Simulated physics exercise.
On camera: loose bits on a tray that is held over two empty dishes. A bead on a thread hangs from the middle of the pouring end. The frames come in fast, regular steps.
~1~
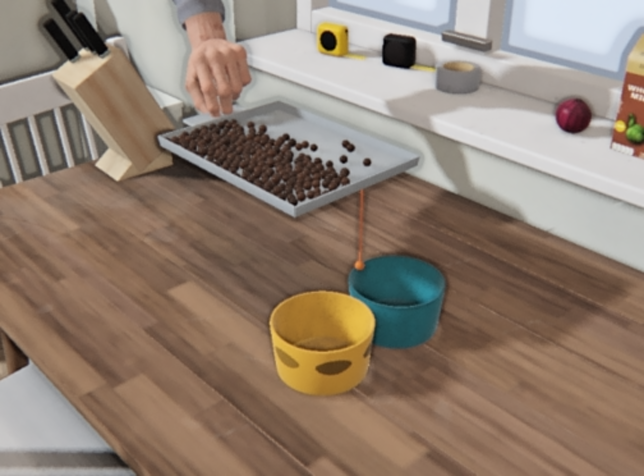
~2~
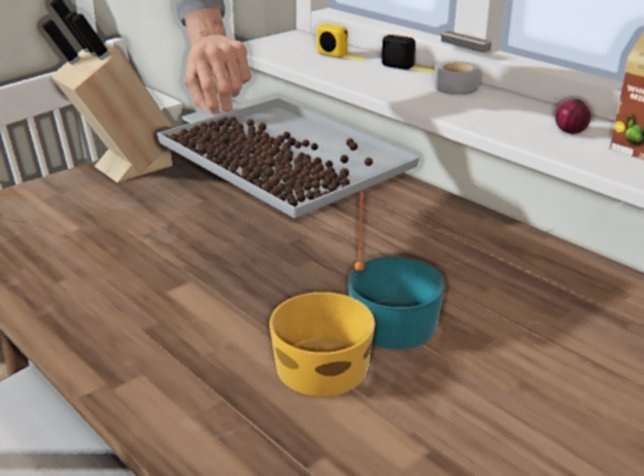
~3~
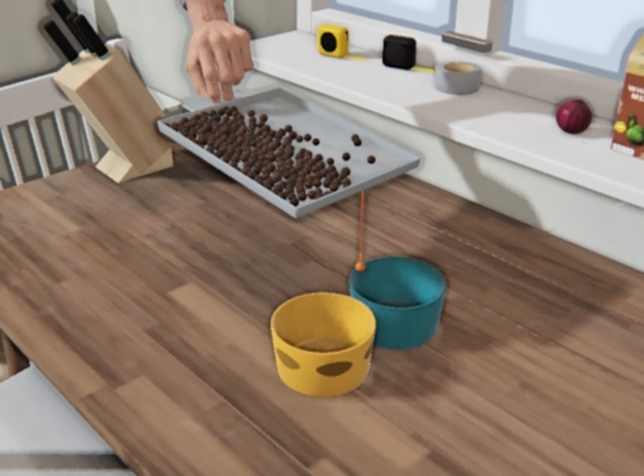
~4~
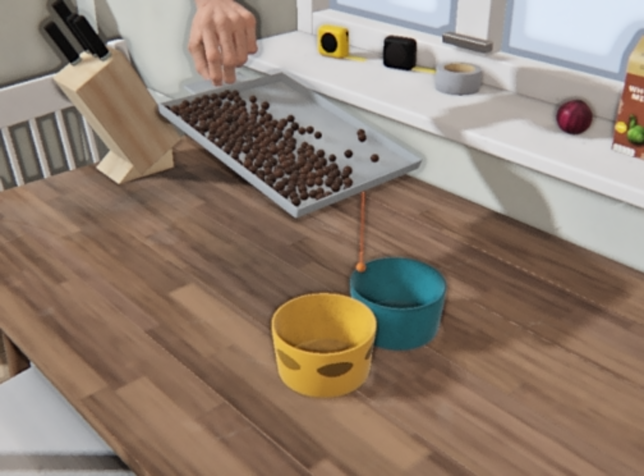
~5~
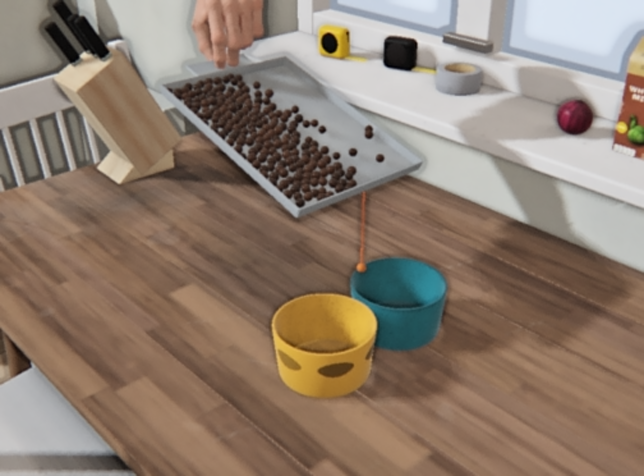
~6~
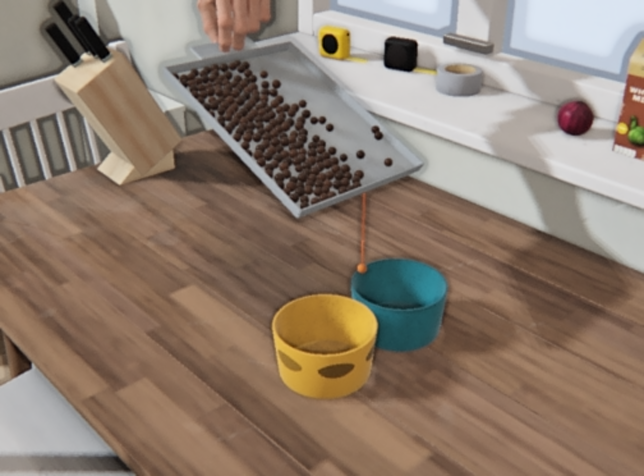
On a wooden kitchen table, a yellow dish and a teal dish stand below a grey tray of small brown balls; a hand raises the tray's far end, steepening its slant, and the balls begin shifting down its surface.
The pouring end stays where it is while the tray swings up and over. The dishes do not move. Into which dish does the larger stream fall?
It favours the right-hand dish.
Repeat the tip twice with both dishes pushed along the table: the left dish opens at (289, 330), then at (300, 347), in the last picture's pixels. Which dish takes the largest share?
One: Right. Two: The right one.
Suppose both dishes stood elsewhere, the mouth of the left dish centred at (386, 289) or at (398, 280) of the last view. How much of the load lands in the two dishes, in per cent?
In turn 70 and 60 in a hundred.
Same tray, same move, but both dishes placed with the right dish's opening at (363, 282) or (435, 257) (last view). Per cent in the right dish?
The first gives 20 %, the second 30 %.
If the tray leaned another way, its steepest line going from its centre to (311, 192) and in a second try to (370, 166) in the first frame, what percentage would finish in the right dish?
About 10 and 30 per cent.
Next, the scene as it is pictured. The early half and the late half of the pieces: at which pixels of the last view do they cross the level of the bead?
The first part at (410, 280); the rest at (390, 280).
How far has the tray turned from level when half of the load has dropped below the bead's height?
Around 90° of tilt.
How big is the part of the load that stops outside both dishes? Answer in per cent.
It comes to 30 per cent or so.
Soon after the last picture, tray tipped steeply; most on the tray; a stray few in the left dish; a stray few in the right dish; about a quarter in the air.
A little later, tray tipped past a quarter turn; a small part on the tray; about a quarter in the left dish; about a third in the right dish; about a quarter outside both; a small part in the air.
Later still, tray tipped past a quarter turn; about a quarter in the left dish; about half in the right dish; about a quarter outside both.
By the end, tray tipped past a quarter turn; about a quarter in the left dish; about half in the right dish; about a quarter outside both.
